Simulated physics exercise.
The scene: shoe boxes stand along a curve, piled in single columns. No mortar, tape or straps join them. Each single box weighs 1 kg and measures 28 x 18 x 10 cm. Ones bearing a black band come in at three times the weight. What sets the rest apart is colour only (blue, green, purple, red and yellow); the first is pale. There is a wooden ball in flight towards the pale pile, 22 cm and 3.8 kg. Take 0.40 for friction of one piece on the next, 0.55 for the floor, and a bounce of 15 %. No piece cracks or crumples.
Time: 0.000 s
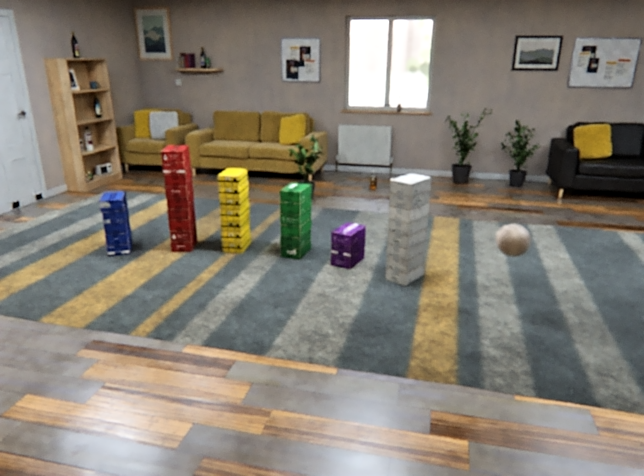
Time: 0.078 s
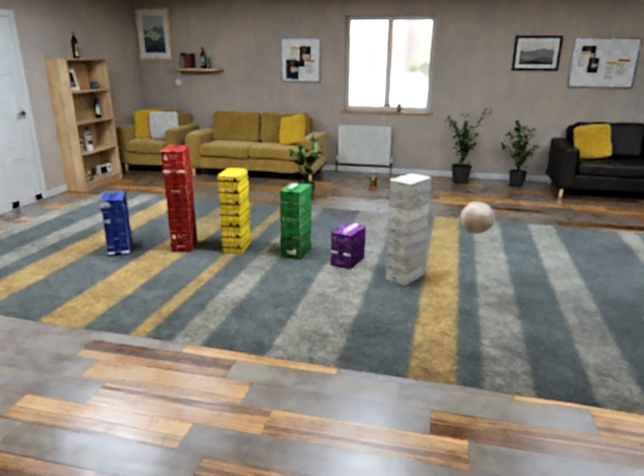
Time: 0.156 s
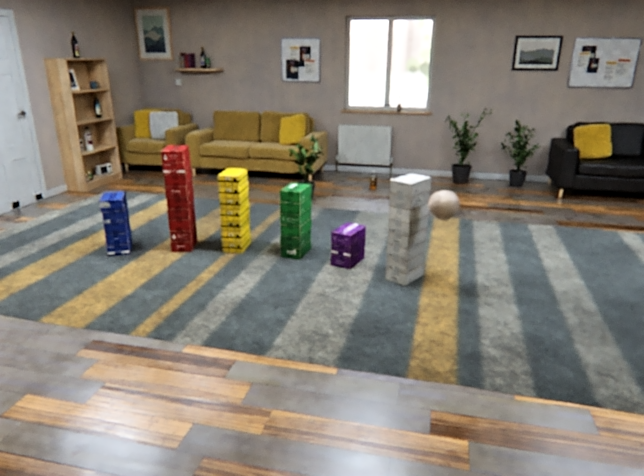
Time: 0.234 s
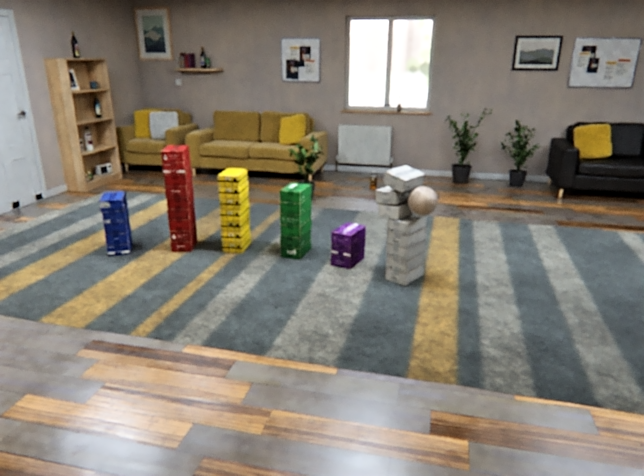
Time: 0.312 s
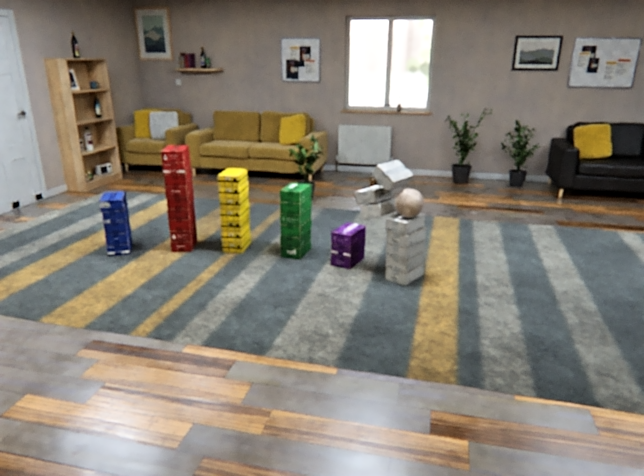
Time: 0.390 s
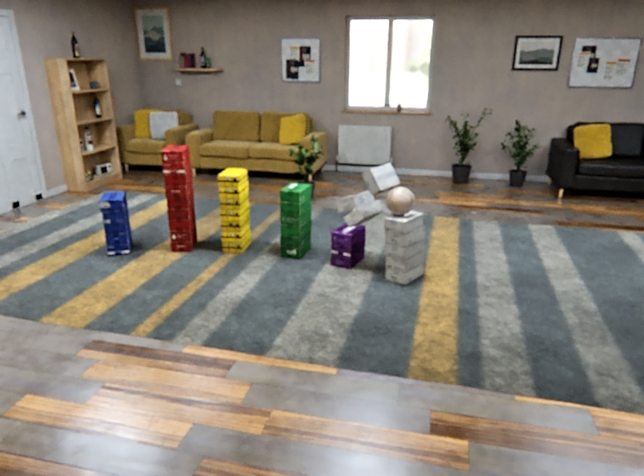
A tall pale stack of boxes stands at the right end of a curved row on a striped rug, seen from a fixed, slightly raised view across a living room with sofas. To its left are shorter purple, green, yellow, red and blue stacks. A wooden ball flies in from the right and strikes the pale stack, knocking its upper boxes leftward, tilting, above the purple one.
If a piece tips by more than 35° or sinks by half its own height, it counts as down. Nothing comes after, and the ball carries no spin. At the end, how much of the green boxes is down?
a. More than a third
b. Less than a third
Less than a third.
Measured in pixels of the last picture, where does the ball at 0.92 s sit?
It should be near pixel (381, 253).
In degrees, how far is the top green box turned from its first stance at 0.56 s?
Close to 0° of tilt compared with the start.
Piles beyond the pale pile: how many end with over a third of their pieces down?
Count: 1.
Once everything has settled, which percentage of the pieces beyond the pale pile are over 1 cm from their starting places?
Fraction: 15 %.
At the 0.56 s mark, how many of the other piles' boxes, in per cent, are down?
0 per cent at that moment.
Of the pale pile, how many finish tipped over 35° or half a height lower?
3.
By 0.56 s, 3 of the pale pile down; none of the 6 green boxes down (0 of 30 in all colours); top green box unmoved.
By 0.92 s, 3 of the pale pile down; none of the 6 green boxes down (0 of 30 in all colours); top green box unmoved; top purple box tilted 15°.
When it is over (1.6 s), 3 of the pale pile down; none of the 6 green boxes down (2 of 30 in all colours); top green box unmoved; top purple box tilted 41°, 8 cm lower. That is 0 per cent. In pixels of the last frame, middles, top green box near (296, 193), top purple box near (322, 239).
